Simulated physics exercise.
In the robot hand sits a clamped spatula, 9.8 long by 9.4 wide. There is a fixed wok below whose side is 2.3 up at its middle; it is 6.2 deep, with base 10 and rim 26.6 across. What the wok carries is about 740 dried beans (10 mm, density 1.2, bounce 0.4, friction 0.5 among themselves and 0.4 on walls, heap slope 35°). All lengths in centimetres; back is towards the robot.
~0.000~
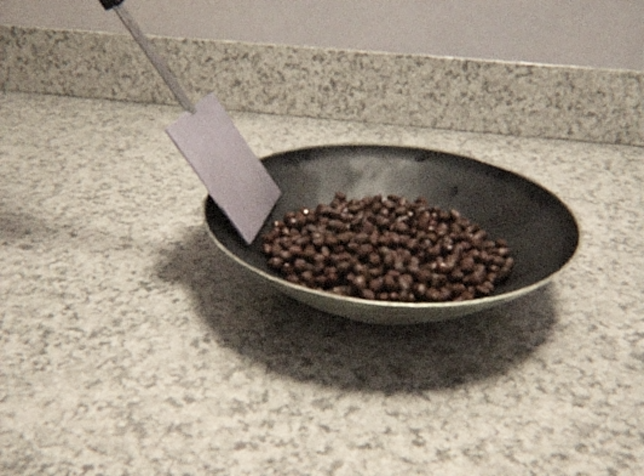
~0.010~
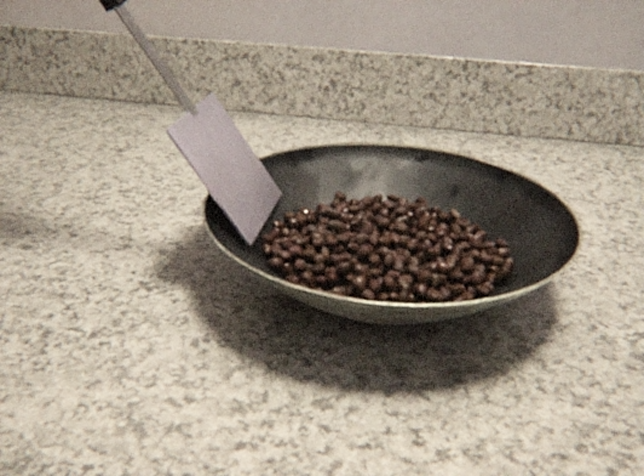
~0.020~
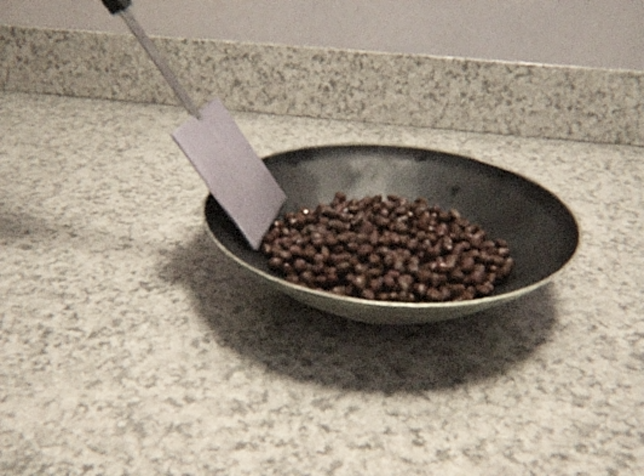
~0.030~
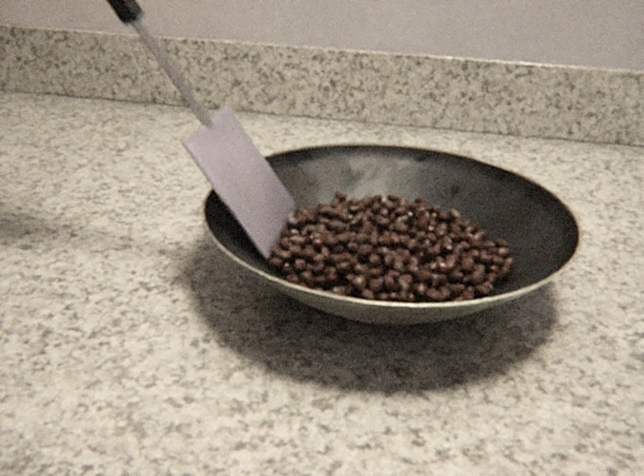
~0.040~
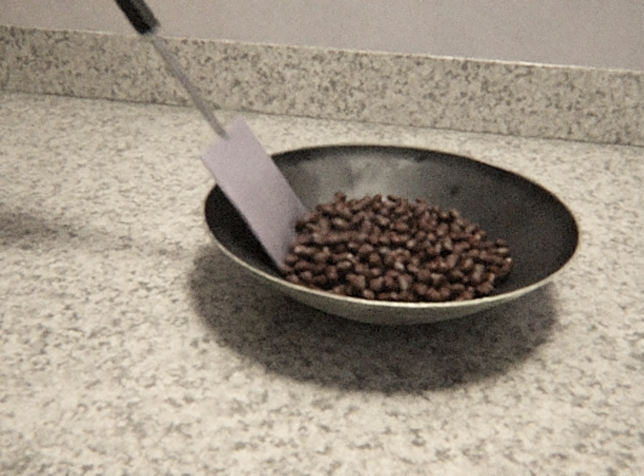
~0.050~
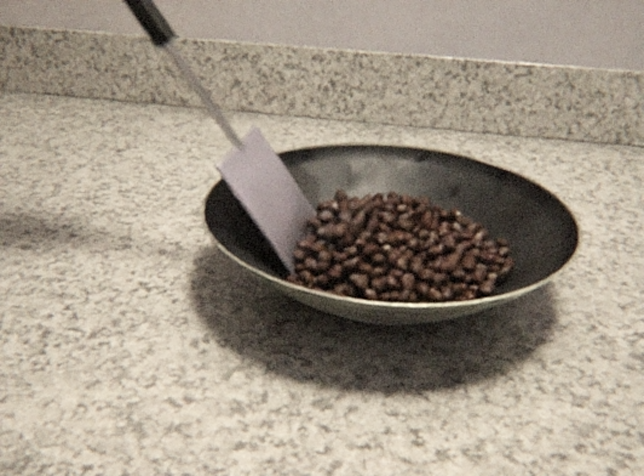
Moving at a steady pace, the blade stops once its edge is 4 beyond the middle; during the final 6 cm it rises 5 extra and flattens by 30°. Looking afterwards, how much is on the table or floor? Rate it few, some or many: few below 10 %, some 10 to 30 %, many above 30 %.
Some, 10 to 30 %.
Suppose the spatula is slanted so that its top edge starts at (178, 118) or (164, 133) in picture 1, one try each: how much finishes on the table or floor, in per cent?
First try roughly 15 percent, second try roughly 15 percent.
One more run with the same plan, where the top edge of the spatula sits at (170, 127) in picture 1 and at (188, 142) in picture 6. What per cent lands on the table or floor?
Off the vessel, on the table or floor: Some 0 percent.
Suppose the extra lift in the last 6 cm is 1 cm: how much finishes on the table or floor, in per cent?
5 per cent.
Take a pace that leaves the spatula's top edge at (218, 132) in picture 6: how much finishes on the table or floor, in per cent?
0 %.
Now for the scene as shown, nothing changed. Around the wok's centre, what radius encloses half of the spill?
Distance, approx.: 34 cm.
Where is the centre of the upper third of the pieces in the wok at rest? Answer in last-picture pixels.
I'd say around pixel (496, 237).
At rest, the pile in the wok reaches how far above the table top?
Close to 7.0 centimetres high.
After 0.07 s, sloping 54°, highest piece 8 above the table; 742 in the wok.
After 0.10 s, sloping 44°, highest piece 11 above the table; 742 in the wok.
After 0.31 s, sloping 25°, highest piece 14 above the table; 643 in the wok, 29 on the table or floor, 70 on the blade or in flight.
After 1.36 s, sloping 25°, highest piece 6 above the table; 643 in the wok, 99 on the table or floor.
In the end, 643 in the wok, 99 on the table or floor. That is 13 % on the table or floor.
